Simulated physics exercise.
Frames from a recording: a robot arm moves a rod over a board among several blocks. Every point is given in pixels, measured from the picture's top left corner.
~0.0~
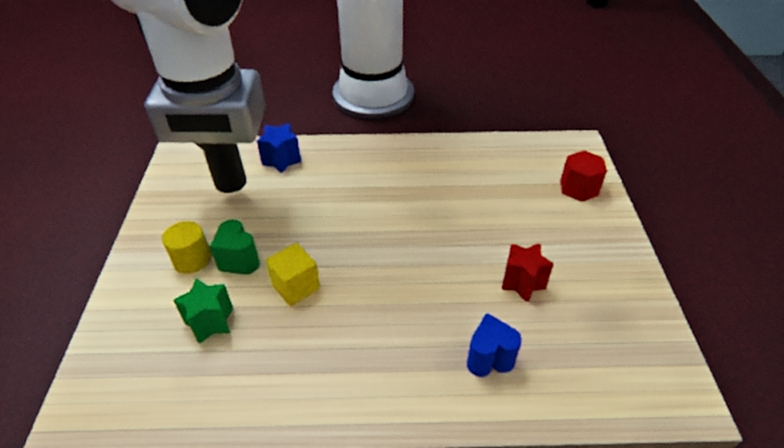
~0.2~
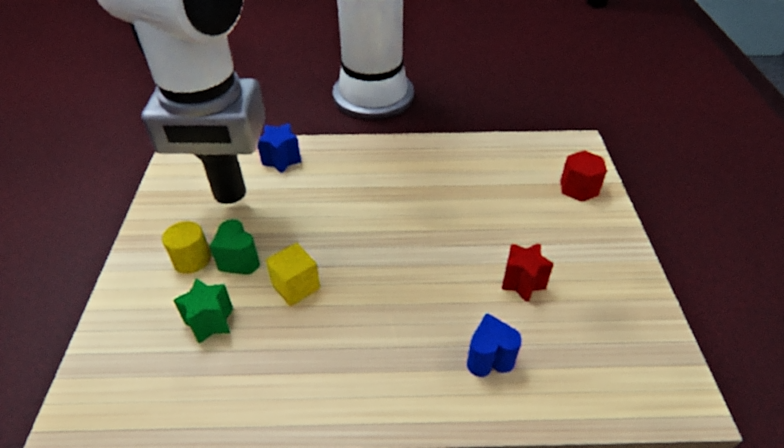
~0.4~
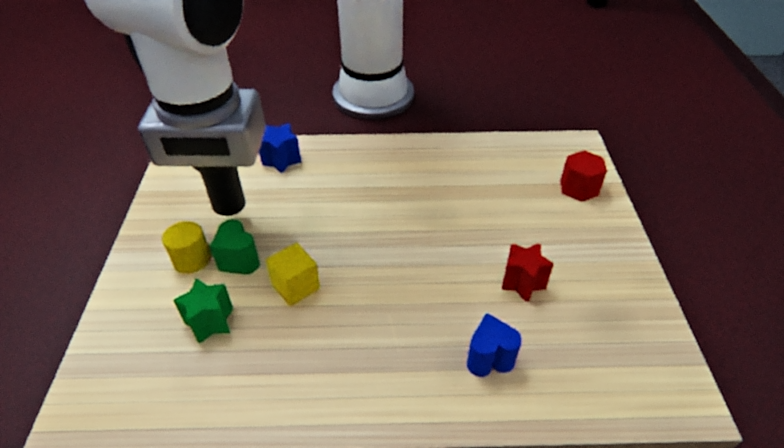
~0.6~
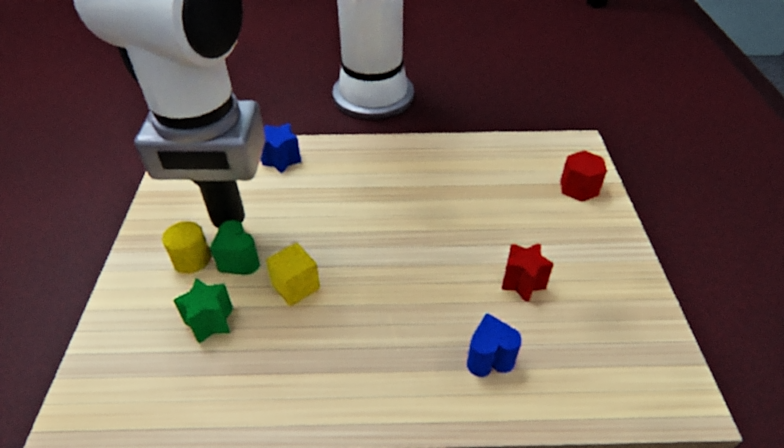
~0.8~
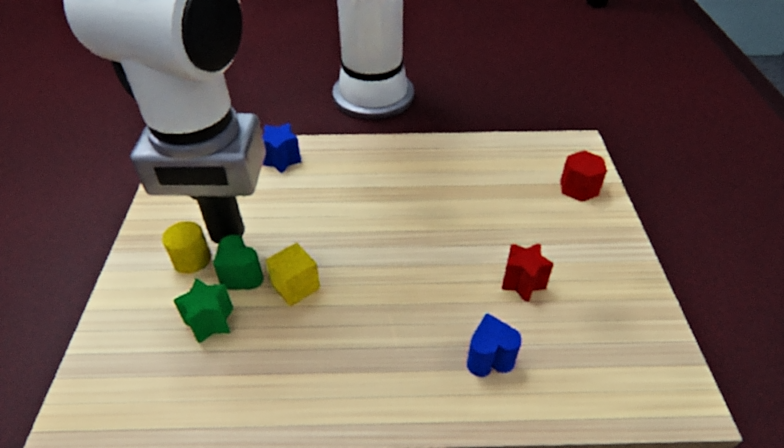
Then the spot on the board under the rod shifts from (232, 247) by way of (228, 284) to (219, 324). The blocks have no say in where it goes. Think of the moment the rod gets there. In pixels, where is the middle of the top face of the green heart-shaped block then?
The middle of its upper face should be somewhere near (252, 301).
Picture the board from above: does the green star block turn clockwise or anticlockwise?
Turns clockwise.
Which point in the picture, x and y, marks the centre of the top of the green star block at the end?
The top centre is at (193, 333).
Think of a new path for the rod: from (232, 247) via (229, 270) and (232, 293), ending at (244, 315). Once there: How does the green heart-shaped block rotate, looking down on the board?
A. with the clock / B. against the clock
It's B.
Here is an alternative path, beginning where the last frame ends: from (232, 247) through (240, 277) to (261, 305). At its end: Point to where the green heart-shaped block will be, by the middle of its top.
I'd place it at (263, 316), taking the centre of its top.
The first path, step by step. One third of the way, rod (225, 256); green star block (201, 301), turned 20° clockwise; green heart-shaped block (240, 274), turned 20° anticlockwise.
Two thirds of the way, rod (220, 282); green star block (200, 309), turned 35° clockwise; green heart-shaped block (249, 291), turned 60° anticlockwise.
At the end, rod (213, 310); yellow disc unmoved; green star block (193, 333), turned 70° clockwise; green heart-shaped block (252, 301), turned 105° anticlockwise.
